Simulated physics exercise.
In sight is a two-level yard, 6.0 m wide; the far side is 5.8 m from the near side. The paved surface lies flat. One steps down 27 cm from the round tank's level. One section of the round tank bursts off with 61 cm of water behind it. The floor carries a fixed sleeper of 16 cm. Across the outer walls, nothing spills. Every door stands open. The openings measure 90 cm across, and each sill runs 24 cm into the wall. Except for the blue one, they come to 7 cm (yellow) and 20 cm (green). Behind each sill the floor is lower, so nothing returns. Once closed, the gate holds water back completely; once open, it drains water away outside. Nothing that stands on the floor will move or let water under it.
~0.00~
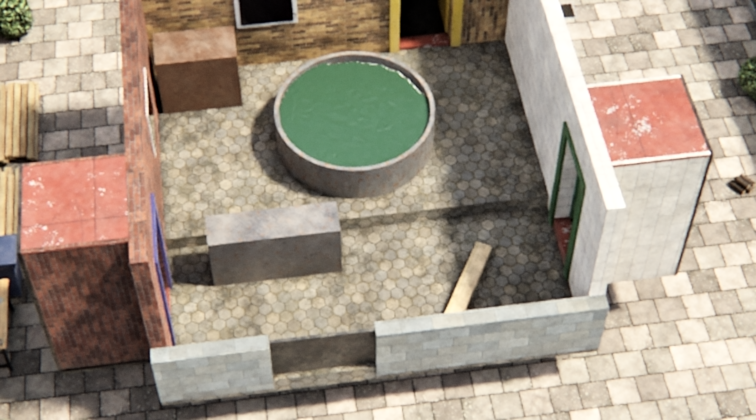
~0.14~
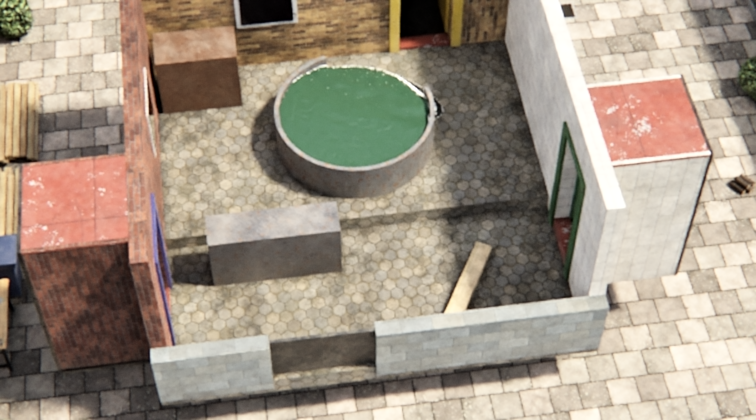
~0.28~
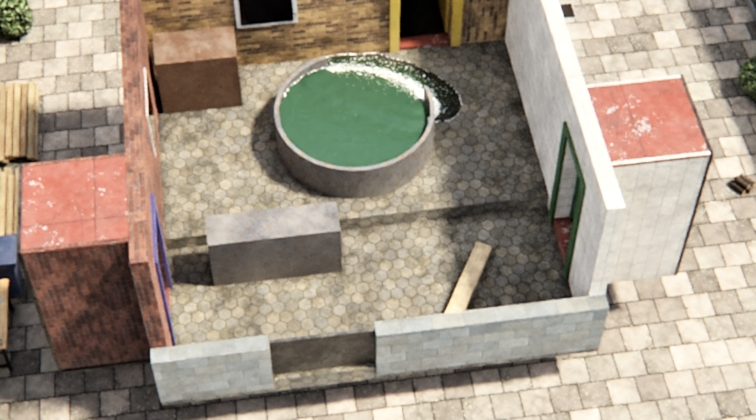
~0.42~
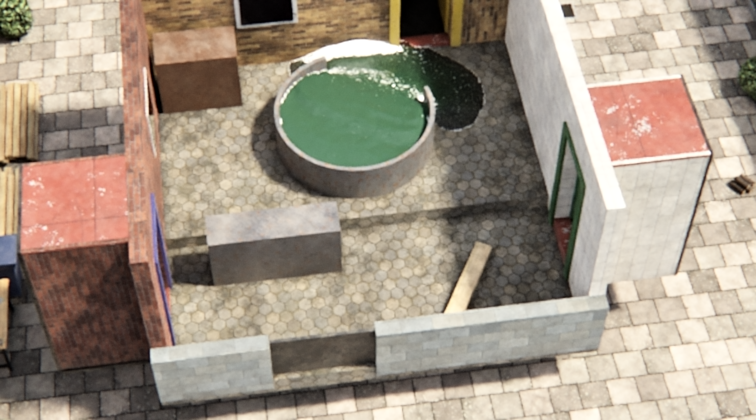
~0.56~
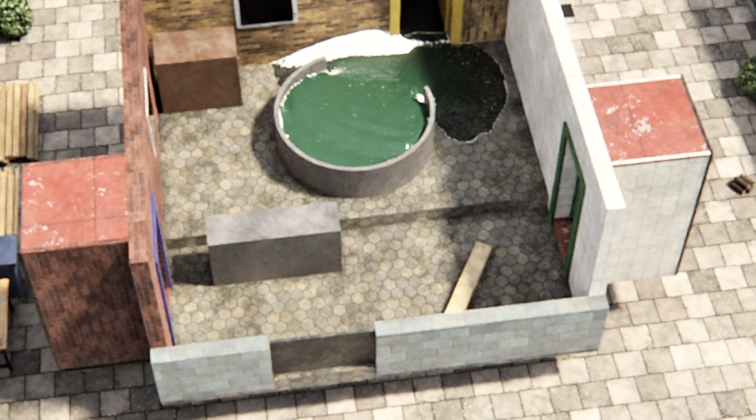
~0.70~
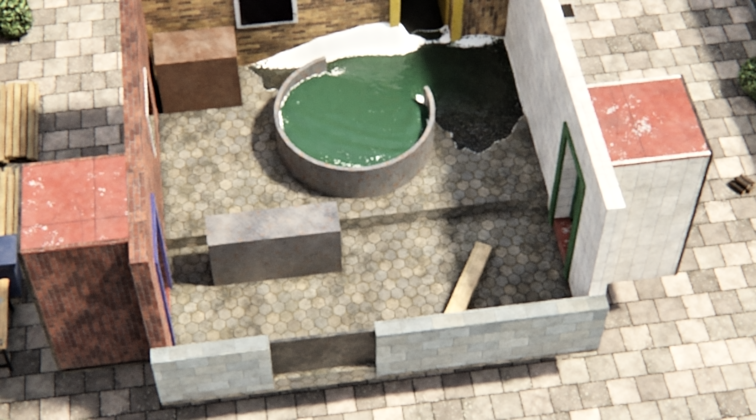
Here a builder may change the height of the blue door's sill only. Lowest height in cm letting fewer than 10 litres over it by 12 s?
About 12.5 centimetres.
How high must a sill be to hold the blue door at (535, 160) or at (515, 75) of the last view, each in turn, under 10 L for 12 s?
You'd want roughly 7.0 cm there first, then roughly 37 cm.
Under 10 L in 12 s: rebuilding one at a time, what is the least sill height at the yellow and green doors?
Some 35 cm for yellow, some 10.5 cm for green.
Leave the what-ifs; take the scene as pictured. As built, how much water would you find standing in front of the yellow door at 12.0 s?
6.0 cm.
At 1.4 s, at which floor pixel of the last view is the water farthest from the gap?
At about (156, 76).
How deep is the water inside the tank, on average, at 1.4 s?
About 37 centimetres.
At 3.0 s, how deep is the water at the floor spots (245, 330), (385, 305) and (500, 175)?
Depths of roughly 0 cm, 0 cm and 5 cm, in that order.
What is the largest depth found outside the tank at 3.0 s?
About 32 cm.
After 1.4 s water covers 20 % of the floor, deepest (60 cm) near (503, 41); it has not reached the blue door.
After 3.0 s water covers 60 % of the floor, deepest (32 cm) near (492, 42); it has not reached the blue door.
After 12.0 s water covers 90 % of the floor, deepest (15 cm) near (435, 346); 12 cm at the blue door, 137 litres in over its 5 cm sill.
At the blue door as built, the water arrived by 4.1 s and peaked near 15 cm at 7.0 s.
With a sill of 11 cm, 24 litres would have come in within the 12 s; with 15 cm, 2 litres. So under 10 litres takes about 12.5 cm.
